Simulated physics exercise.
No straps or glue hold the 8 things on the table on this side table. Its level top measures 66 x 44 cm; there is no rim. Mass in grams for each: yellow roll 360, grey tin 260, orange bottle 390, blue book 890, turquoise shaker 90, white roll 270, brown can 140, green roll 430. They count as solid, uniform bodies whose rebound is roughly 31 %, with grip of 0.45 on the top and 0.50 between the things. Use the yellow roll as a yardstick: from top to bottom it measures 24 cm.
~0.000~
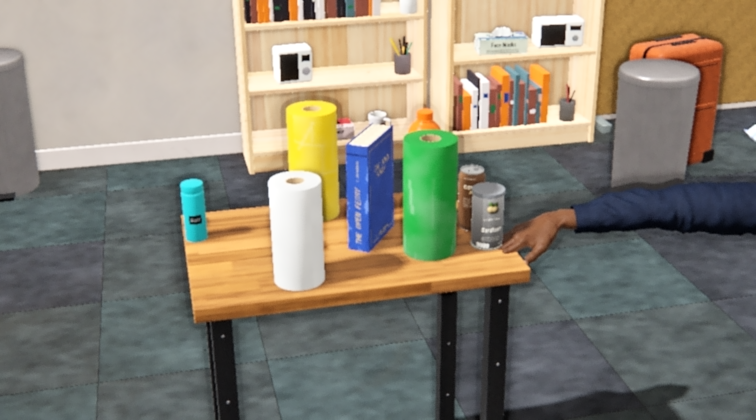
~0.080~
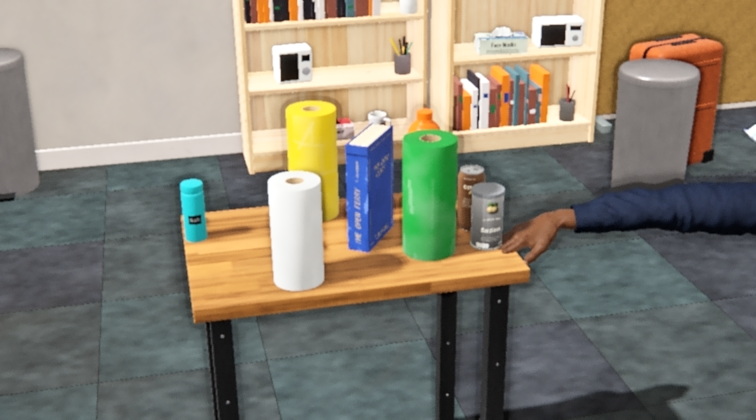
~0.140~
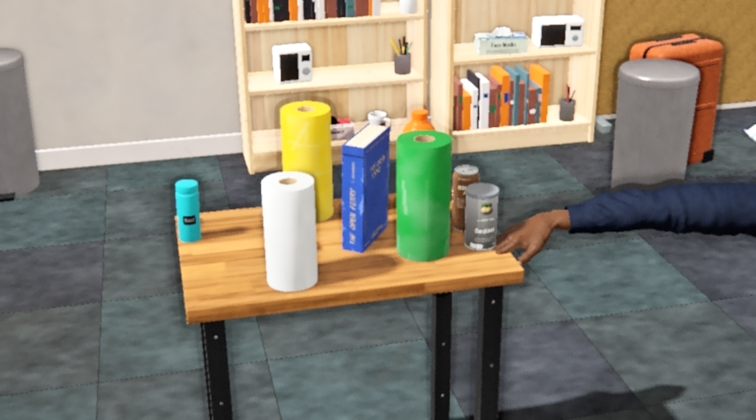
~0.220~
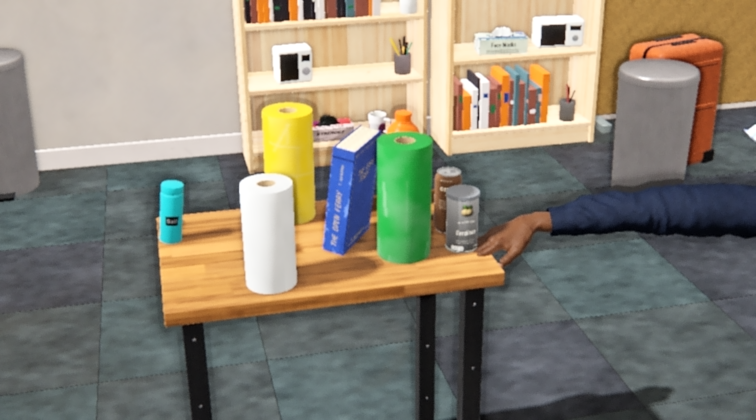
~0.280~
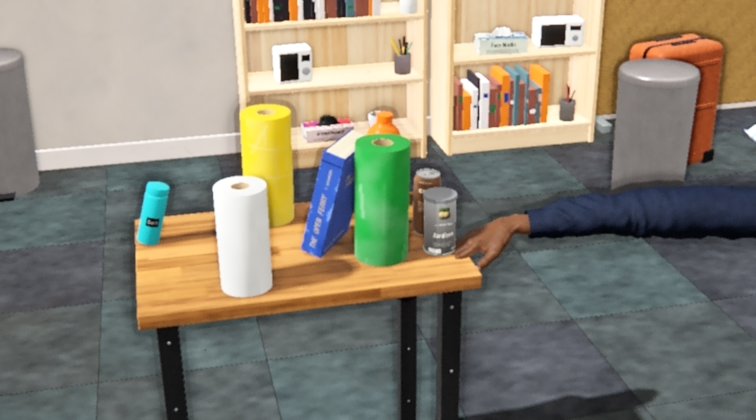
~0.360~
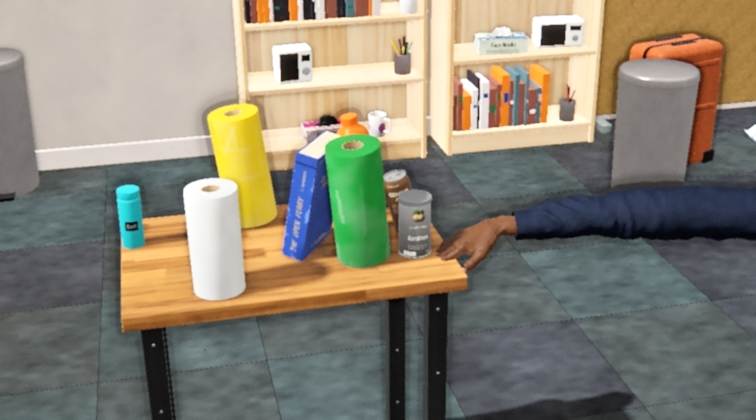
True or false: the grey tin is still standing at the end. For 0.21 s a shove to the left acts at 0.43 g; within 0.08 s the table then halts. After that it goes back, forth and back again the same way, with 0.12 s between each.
True.
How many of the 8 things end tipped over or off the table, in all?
7.
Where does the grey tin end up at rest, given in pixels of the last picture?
It ends near (487, 217).
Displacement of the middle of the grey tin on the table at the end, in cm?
0 cm.
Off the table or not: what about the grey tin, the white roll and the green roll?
Final state - the grey tin stays within bounds; the white roll ends out of bounds; the green roll ends out of bounds.
After 0.66 s, table along by 6 cm; turquoise shaker now off the table; grey tin moved 5 cm near (437, 222); yellow roll 71° off upright.
After 1.36 s, table along by 12 cm; yellow roll and orange bottle now off the table; grey tin moved 5 cm near (405, 225); blue book on its side.
After 1.86 s, white roll now off the table; blue book on its side; brown can on its side.
In the end (4.6 s), off the table and tipped over, yellow roll, orange bottle, turquoise shaker, white roll and green roll; toppled on the table, blue book and brown can; grey tin under 5 cm from the start. At the end, from the last picture's camera, grey tin near (487, 217).
